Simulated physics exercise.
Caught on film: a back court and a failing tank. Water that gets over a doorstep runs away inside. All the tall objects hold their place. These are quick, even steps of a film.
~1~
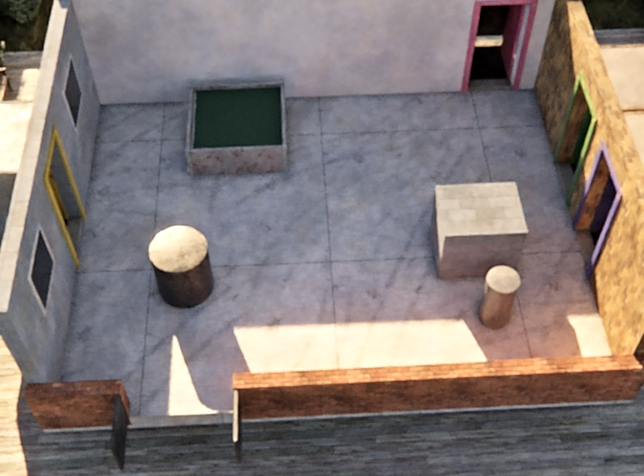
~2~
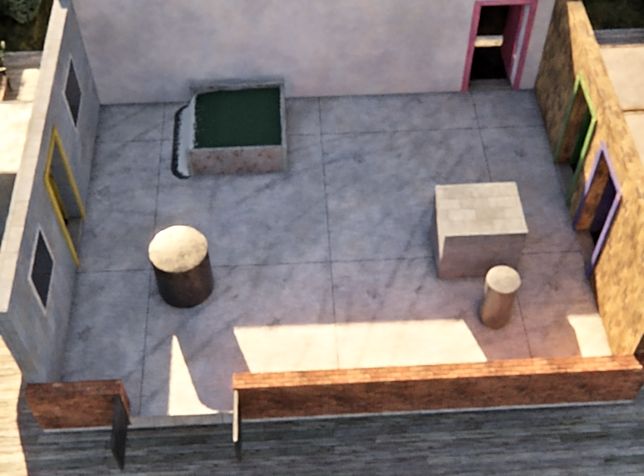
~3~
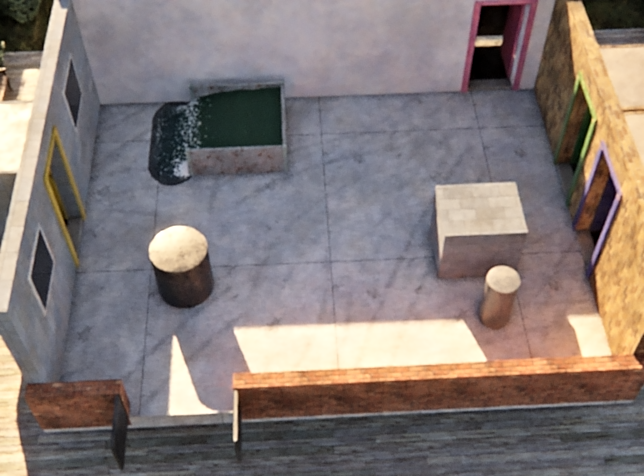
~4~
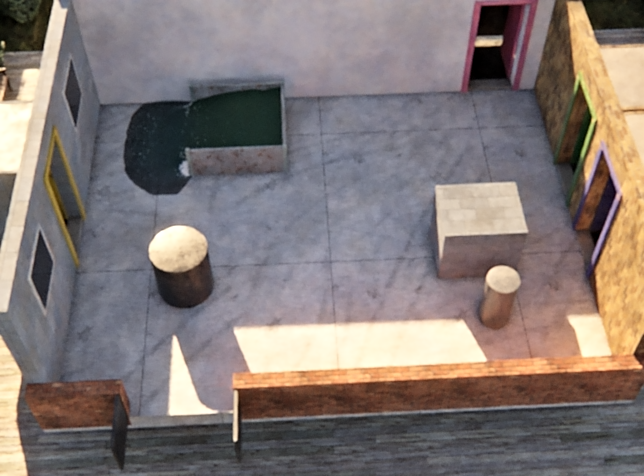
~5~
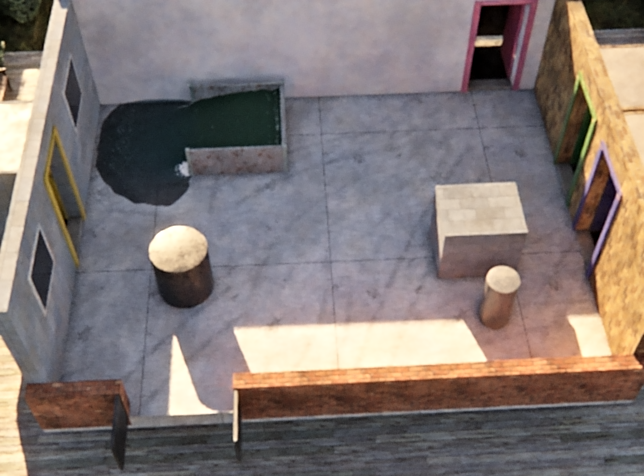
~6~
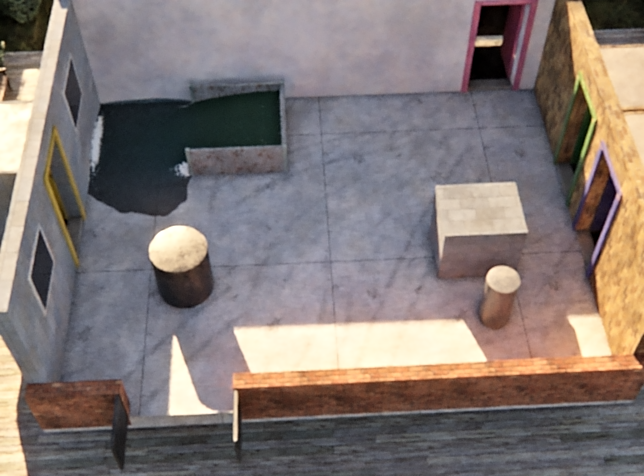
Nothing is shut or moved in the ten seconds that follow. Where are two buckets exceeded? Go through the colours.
One by one: The green door admits no more than that; the yellow door admits no more than that; the blue door admits no more than that; the pink door admits no more than that.
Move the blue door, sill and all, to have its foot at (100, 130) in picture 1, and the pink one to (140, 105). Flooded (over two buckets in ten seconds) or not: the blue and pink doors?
In short: Blue door is over; pink door floods.
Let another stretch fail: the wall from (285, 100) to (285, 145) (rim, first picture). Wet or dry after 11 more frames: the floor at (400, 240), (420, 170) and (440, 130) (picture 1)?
In turn: Wet, under water, wet.
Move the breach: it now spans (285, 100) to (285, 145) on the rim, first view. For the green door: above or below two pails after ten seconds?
Then: Green goes over.
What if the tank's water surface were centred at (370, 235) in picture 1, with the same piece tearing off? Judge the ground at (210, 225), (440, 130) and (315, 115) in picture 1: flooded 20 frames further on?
In turn: Flooded, not flooded, dry.
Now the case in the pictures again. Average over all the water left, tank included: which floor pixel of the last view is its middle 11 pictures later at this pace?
At about (157, 152).
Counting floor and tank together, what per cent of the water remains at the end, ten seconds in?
I make it 82 per cent.
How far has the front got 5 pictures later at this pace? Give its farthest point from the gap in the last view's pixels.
I would point to (80, 252).
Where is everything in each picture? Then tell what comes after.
The water tank at (237, 119) is whole and still, in the first picture.
The front is at (184, 110), out from the gap at (194, 134), in the second picture.
The front is at (169, 106), out from the gap at (194, 136), in the third picture.
The front is at (154, 102), out from the gap at (194, 136), in the fourth picture.
Water pours out at (194, 136) and has run to (112, 117), in the fifth picture.
The front is at (101, 104), out from the gap at (194, 137), in the sixth picture.
A moment on, water covers 10 % of the floor; the green door not reached, the yellow door wet at the sill, nothing in, the blue door not reached, the pink door not reached.
Next, water covers 15 % of the floor; the green door not reached, the yellow door wet at the sill, nothing in, the blue door not reached, the pink door not reached.
Then, water covers 25 % of the floor; the green door not reached, the yellow door wet at the sill, nothing in, the blue door not reached, the pink door not reached.
Later, water covers 40 % of the floor; the green door not reached, the yellow door wet at the sill, nothing in, the blue door not reached, the pink door wet at the sill, nothing in.
In the end, water covers 55 % of the floor; the green door wet at the sill, nothing in, the yellow door wet at the sill, nothing in, the blue door not reached, the pink door wet at the sill, nothing in.
